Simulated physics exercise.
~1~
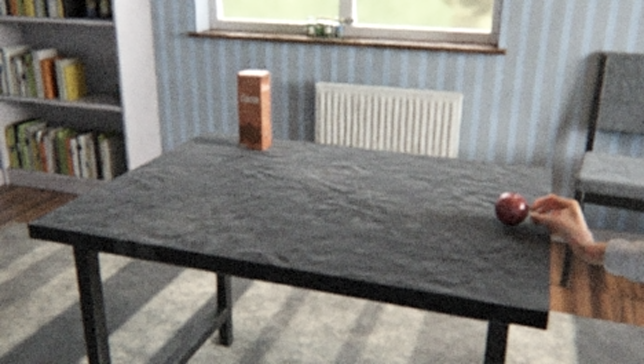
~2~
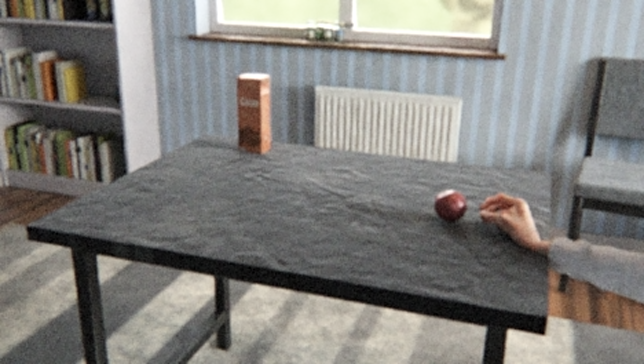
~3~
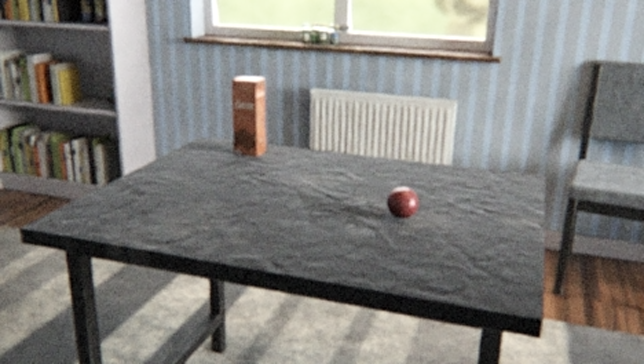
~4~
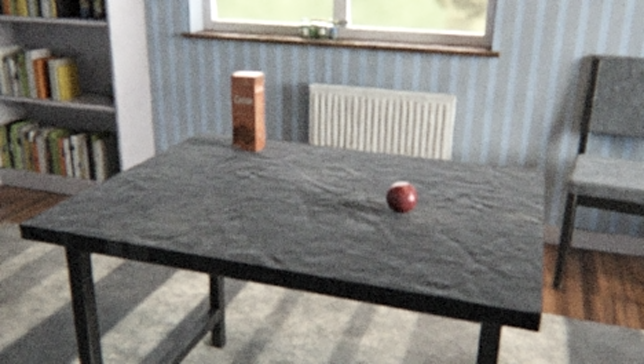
Red apple leaving a hand at the right and moving left across a dark table, stopping on top near an orange carton.
